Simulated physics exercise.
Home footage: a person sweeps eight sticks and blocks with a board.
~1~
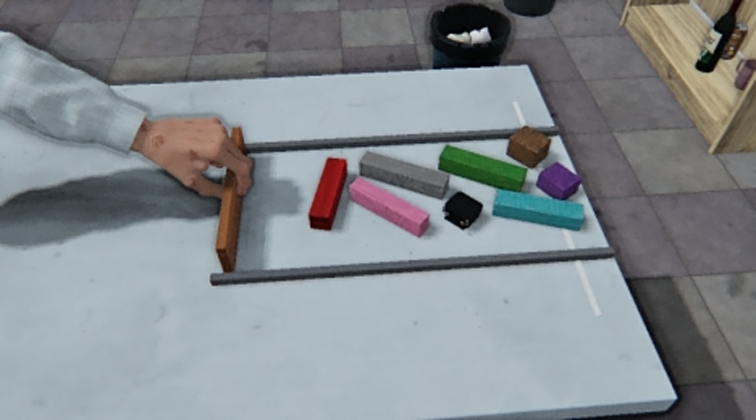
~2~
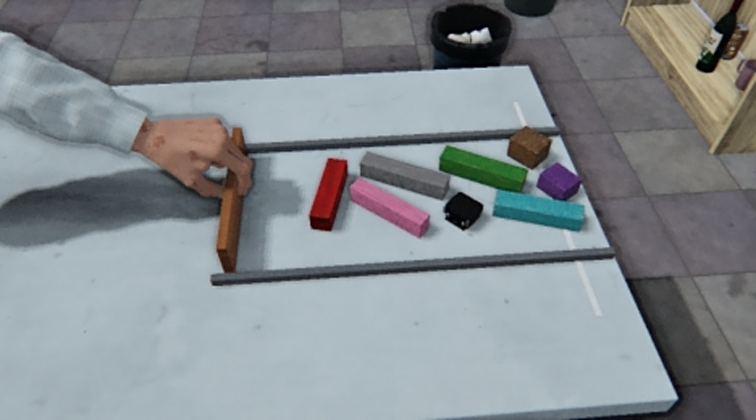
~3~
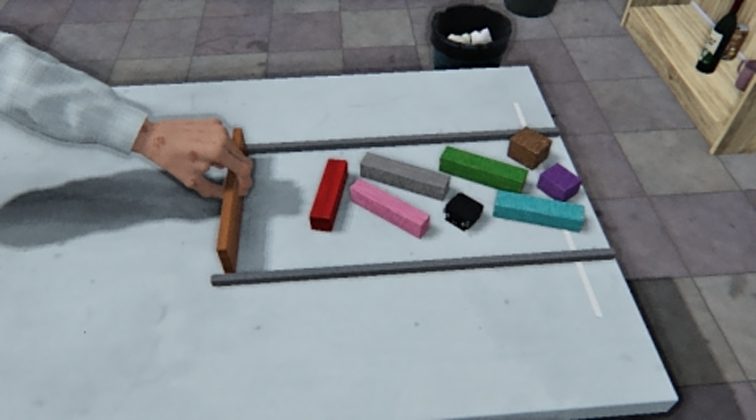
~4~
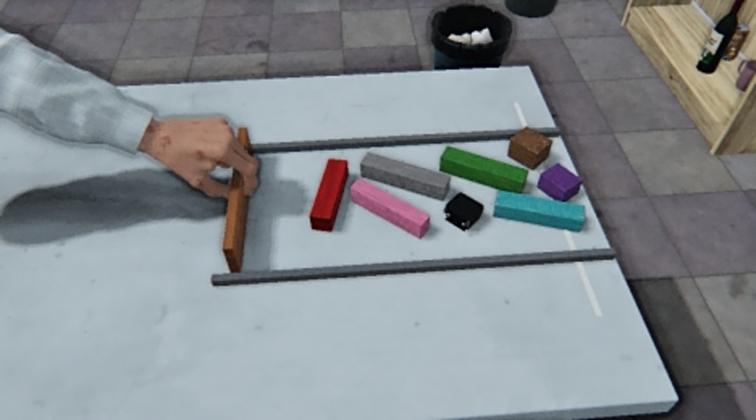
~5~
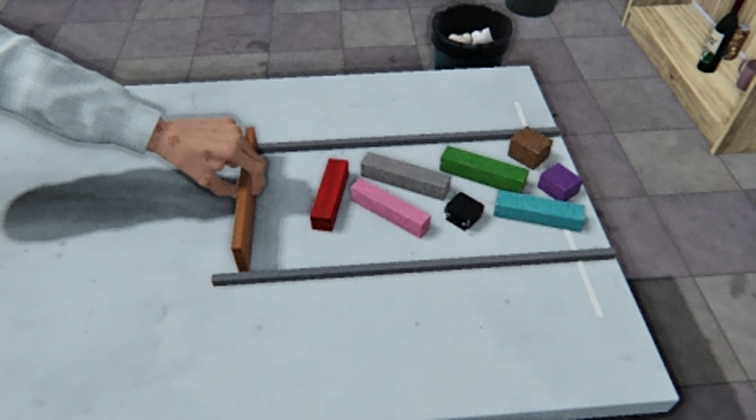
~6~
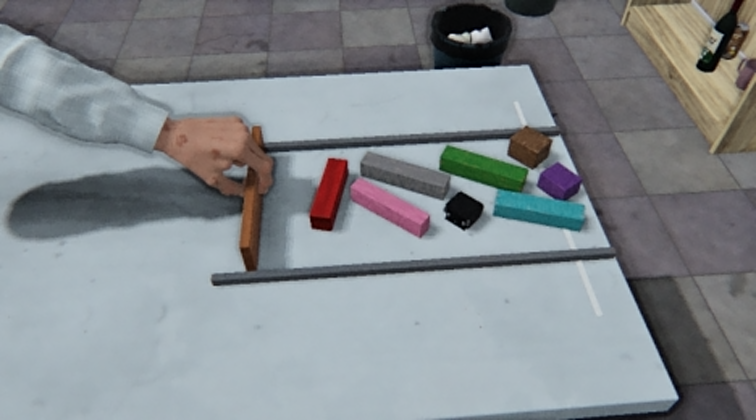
We see a hand holding an upright wooden board between two dark rails on a pale table, left of eight colourful sticks and blocks; after staying still, it slides the board slightly right while the pieces remain unmoved.
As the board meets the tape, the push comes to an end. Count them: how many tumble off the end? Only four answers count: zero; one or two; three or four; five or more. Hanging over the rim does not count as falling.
My answer: Five or more.
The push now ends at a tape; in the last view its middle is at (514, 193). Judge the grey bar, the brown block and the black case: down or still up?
Lab note - grey bar not toppled, brown block toppled, black case not toppled.
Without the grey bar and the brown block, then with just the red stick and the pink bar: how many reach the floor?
Try one: 4; try two: 3.
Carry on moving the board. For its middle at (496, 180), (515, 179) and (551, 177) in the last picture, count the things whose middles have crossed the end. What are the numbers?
Respectively 2, 3 and 6.
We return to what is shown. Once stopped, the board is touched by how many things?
Number in contact with it: 1.
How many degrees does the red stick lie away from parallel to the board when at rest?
The angle is some 0°.
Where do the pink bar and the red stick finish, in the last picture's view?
I'd put one at around (588, 199) and the other at around (560, 179).
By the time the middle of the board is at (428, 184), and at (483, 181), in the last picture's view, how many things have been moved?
First 6, after that 8.
Soon after, none off yet; purple block at rest near (559, 183); brown block at rest near (529, 148); turquoise bar at rest near (538, 210).
After that, none off yet; purple block moving near (563, 184); brown block at rest near (529, 148); turquoise bar displaced a little near (574, 217).
In the end, the number that fall off is five or more; gone, grey bar, black case, green bar, turquoise bar, brown block and purple block.
